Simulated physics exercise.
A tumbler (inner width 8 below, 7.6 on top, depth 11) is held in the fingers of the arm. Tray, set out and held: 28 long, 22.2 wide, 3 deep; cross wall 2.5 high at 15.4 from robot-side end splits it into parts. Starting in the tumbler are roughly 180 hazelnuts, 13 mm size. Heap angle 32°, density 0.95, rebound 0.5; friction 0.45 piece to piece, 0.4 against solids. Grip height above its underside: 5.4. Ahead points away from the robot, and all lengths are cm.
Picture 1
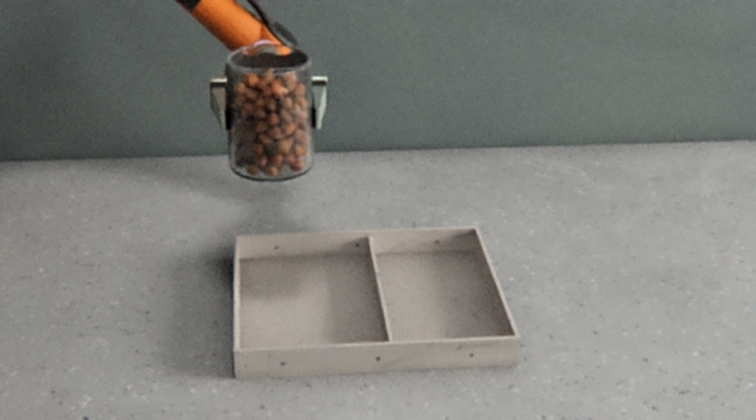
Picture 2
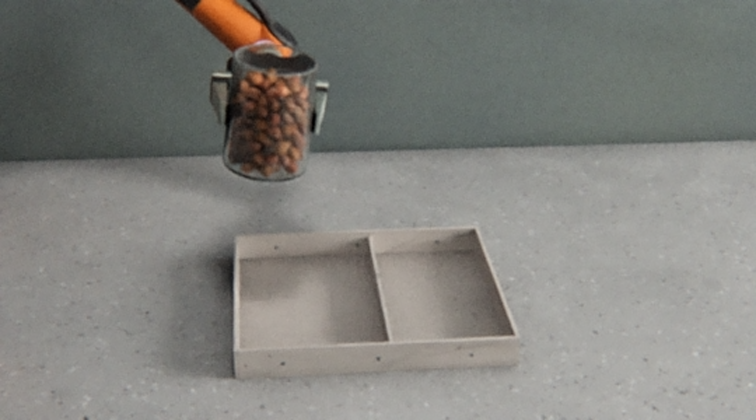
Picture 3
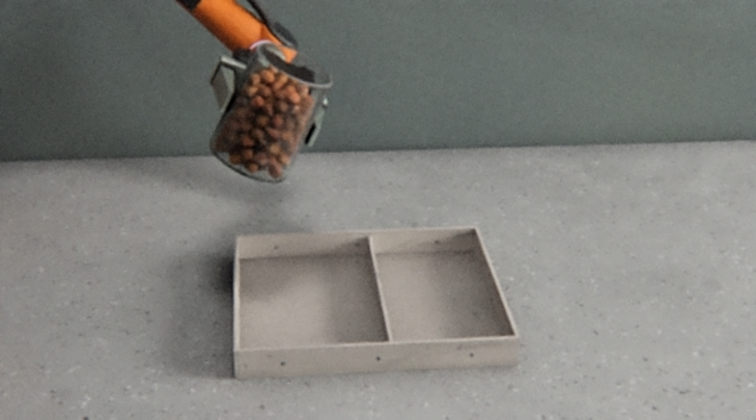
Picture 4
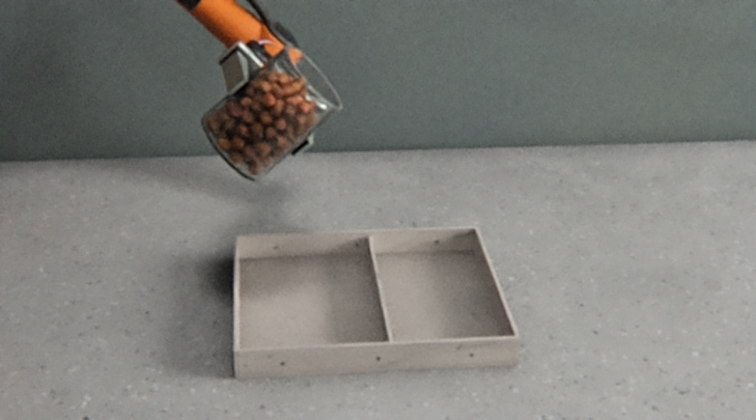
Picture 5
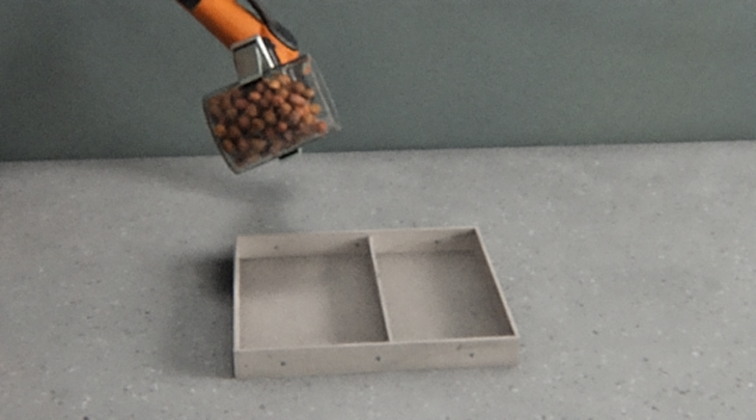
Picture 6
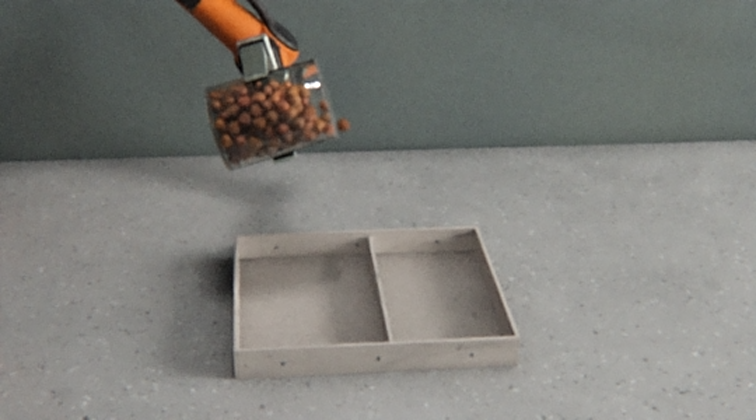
Glass tumbler of hazelnuts tilting steadily rightward in an orange robot arm's grip above an empty two-part tray, nuts shifting toward its rim.
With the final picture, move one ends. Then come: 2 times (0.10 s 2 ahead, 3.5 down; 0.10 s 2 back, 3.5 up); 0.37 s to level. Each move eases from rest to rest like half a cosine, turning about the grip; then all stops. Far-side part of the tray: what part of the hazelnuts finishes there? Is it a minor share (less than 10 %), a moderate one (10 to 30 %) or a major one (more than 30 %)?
A minor share.
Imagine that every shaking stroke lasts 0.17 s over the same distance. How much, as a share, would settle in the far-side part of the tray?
Roughly 0 percent would.
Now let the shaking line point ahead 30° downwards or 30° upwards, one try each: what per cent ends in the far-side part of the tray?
Try one gives about 10 in a hundred, try two about 40 in a hundred.
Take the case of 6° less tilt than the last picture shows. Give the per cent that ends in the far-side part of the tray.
Close to 5 in a hundred, I'd say.
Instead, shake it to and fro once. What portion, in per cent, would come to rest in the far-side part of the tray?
Approx. 5 per cent.
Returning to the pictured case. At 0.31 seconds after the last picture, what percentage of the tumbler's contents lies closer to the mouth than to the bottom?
Some 40 percent is in that half.
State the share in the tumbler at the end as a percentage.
I'd put it close to 95 per cent.
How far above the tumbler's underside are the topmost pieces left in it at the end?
Roughly 10.5 cm.
Then, 0.31 s after the last picture, tilted 74° forward, highest piece 23 above the table; 179 in the tumbler, 1 in the far-side part, 3 in flight or on a rim.
Then, 0.62 s after the last picture, tilted 27° forward, highest piece 27 above the table; 170 in the tumbler, 12 in the far-side part, 1 in the robot-side part.
Then, 0.97 s after the last picture, level, highest piece 28 above the table; 170 in the tumbler, 12 in the far-side part, 1 in the robot-side part.
Then, 2.02 s after the last picture, level, highest piece 28 above the table; 170 in the tumbler, 12 in the far-side part, 1 in the robot-side part.
Final count, 170 in the tumbler, 12 in the far-side part, 1 in the robot-side part. That is 7 % in the far-side part of the tray.
